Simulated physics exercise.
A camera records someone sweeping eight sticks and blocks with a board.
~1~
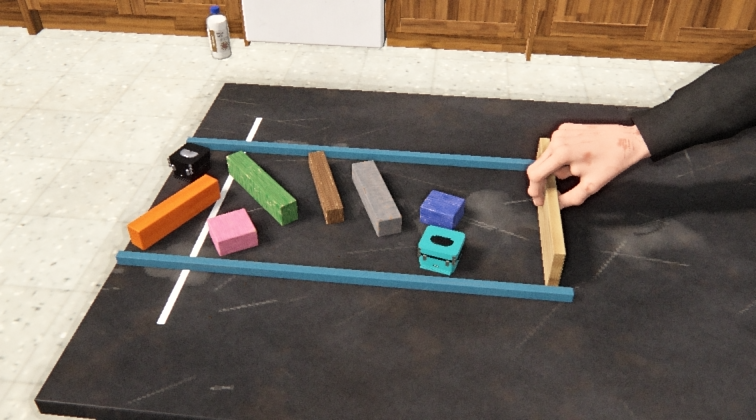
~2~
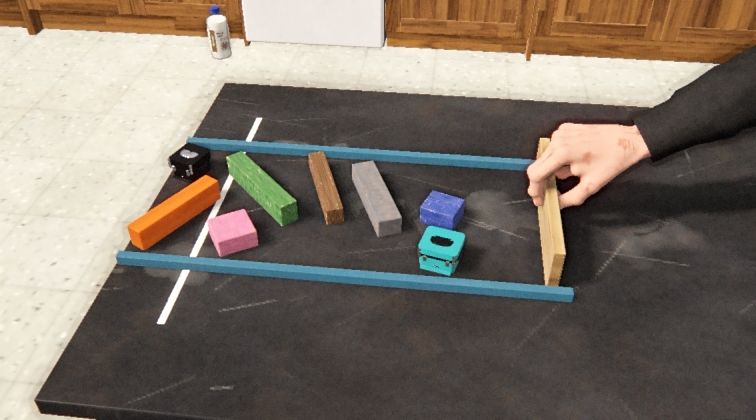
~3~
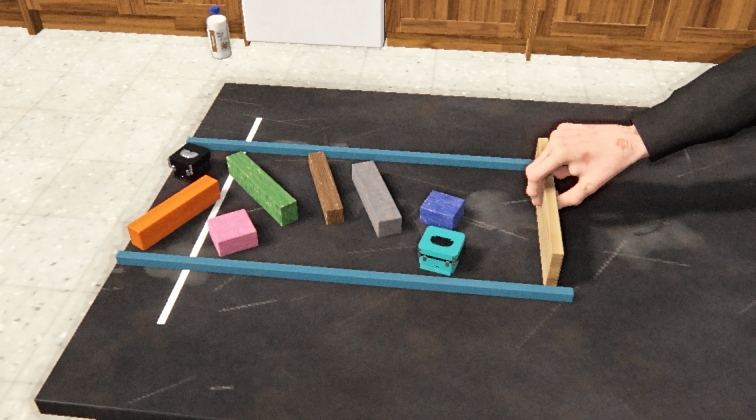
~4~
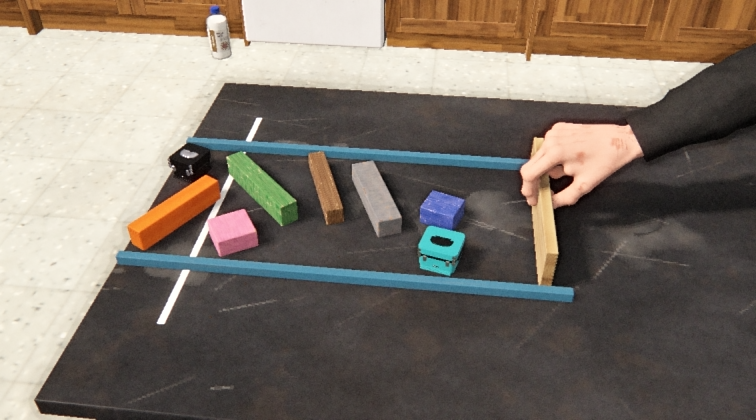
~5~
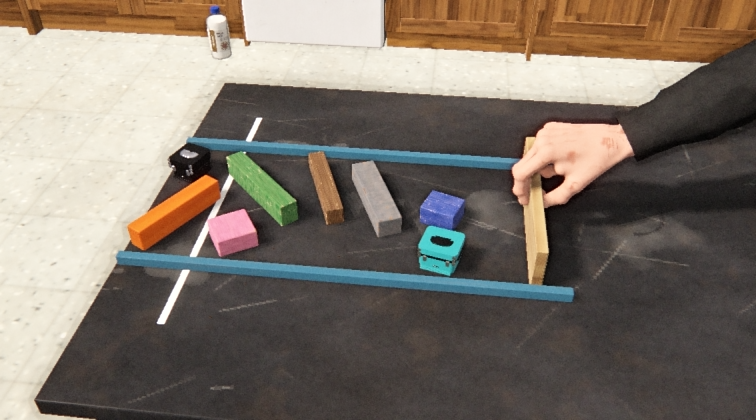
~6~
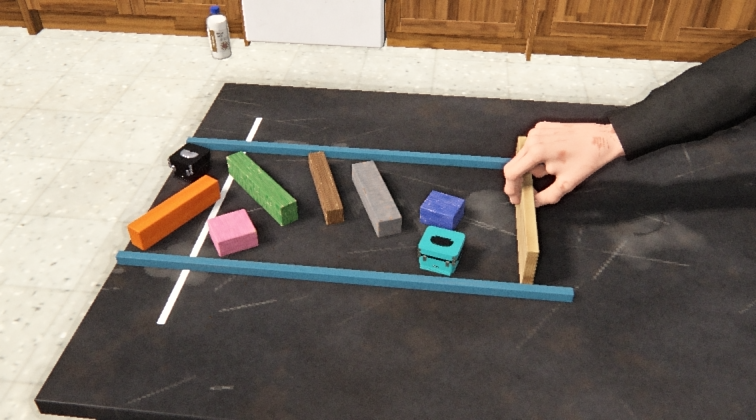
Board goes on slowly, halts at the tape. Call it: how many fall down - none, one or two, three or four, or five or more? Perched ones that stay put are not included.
Call: Three or four fall down.
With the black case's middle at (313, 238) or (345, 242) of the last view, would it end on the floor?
Trial 1: Still up; trial 2: Still up.
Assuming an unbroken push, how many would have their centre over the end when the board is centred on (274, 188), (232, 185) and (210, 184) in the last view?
It would be 0, 3 and 3.
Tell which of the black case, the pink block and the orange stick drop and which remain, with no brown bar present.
As for the black case, it is not retained; the pink block is retained; the orange stick is not retained.
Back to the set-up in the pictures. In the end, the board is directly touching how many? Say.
Count recorded: 2.
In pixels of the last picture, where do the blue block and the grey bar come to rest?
The blue block comes to rest at (200, 197), and the grey bar comes to rest at (182, 181).
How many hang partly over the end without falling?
It would come to 3.
Early on, none off yet; black case at rest near (192, 164); orange stick at rest near (176, 211); pink block at rest near (233, 232).
Finally, the number that fall off is three or four; lost, green bar, orange stick and black case.
